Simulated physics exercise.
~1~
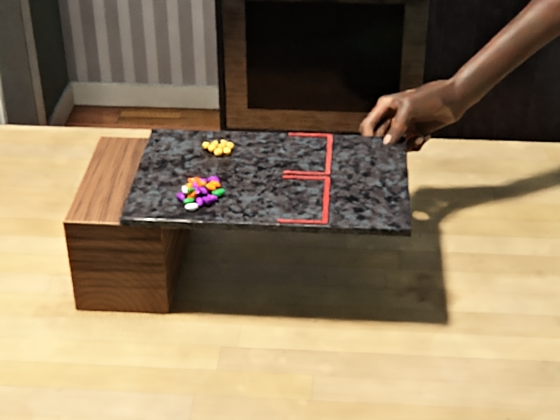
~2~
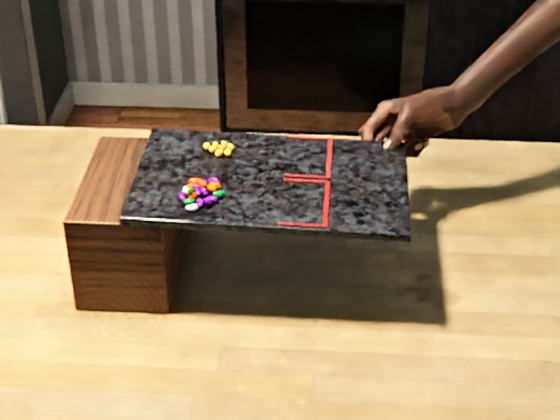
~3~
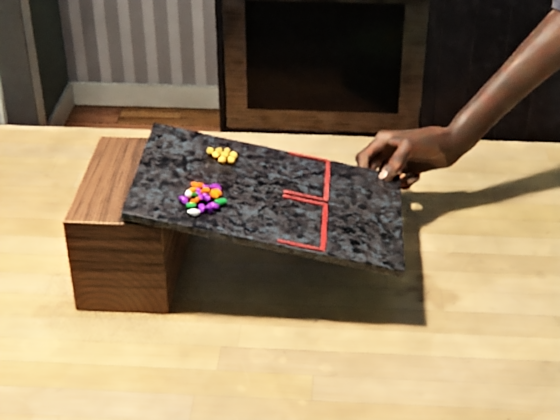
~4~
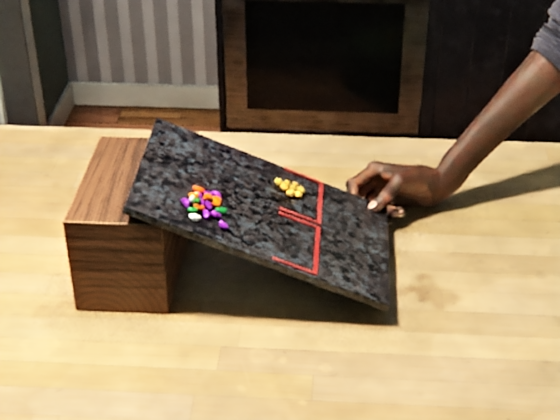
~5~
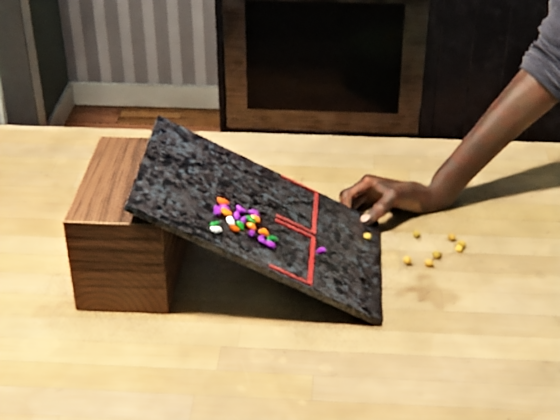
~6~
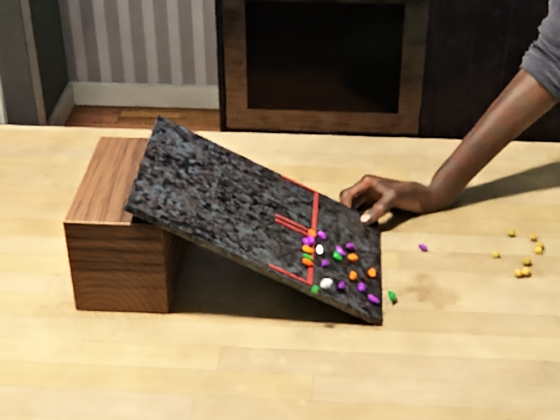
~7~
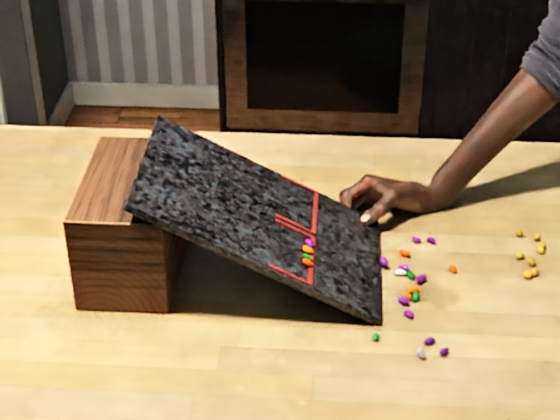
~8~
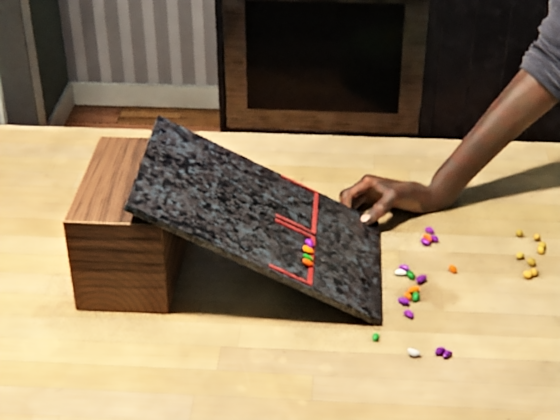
On a wooden counter, a hand lowered one end of a dark speckled board propped on a wooden block, sending small yellow pieces and then a multicoloured batch sliding off to the right, though a few colourful ones stayed caught against the red bar.
